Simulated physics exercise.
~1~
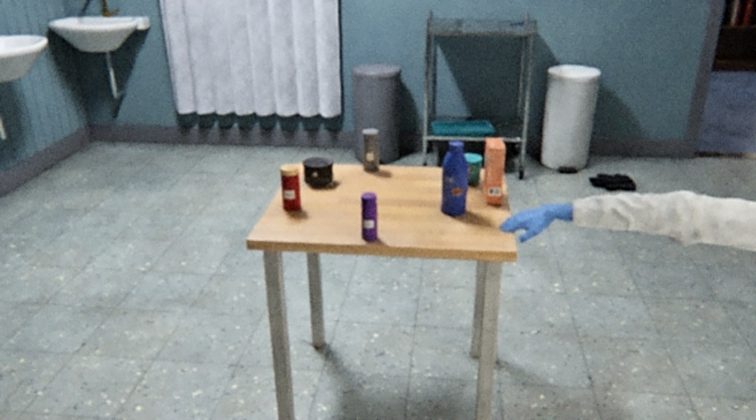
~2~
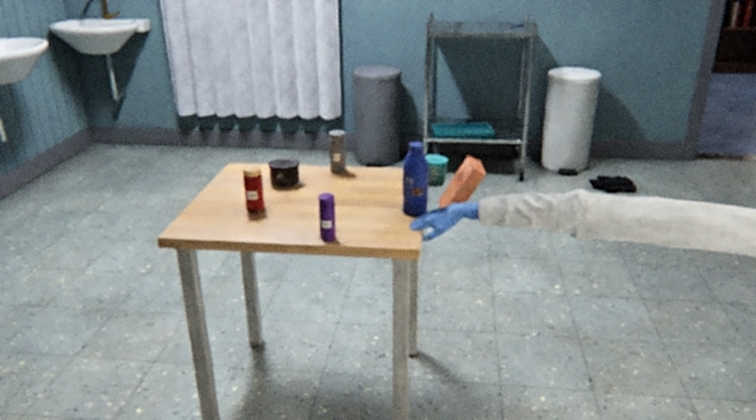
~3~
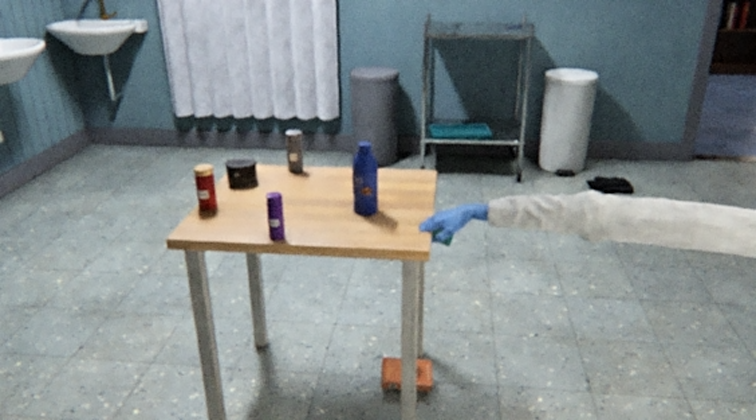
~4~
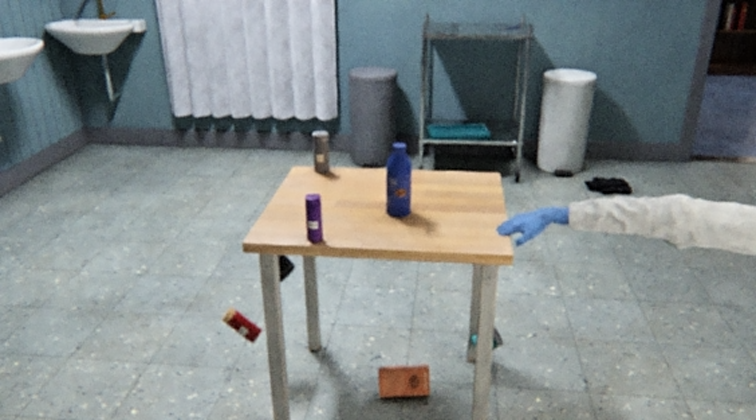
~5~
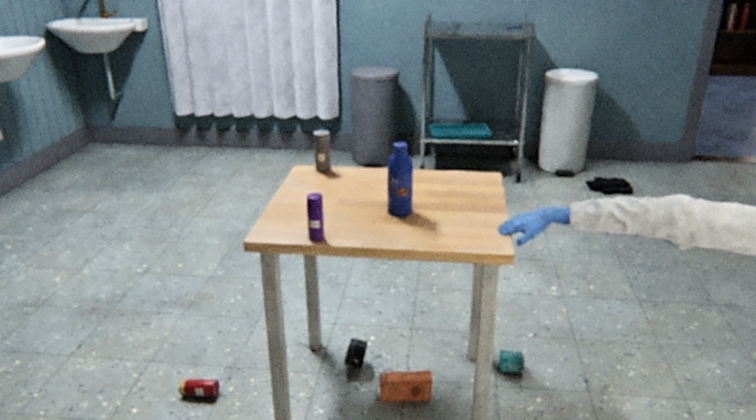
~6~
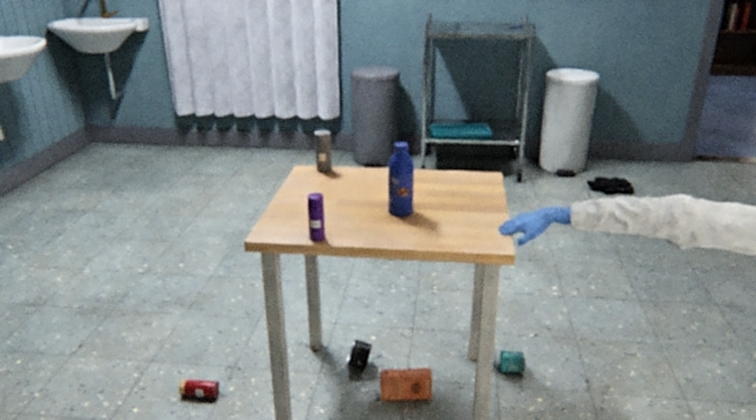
In the video, a gloved hand is beside a small table of containers as the table jerks left, then back right; the orange packet, turquoise tin, black tub and red shaker fall to the floor, while the purple shaker, grey shaker and blue bottle stay upright on top.
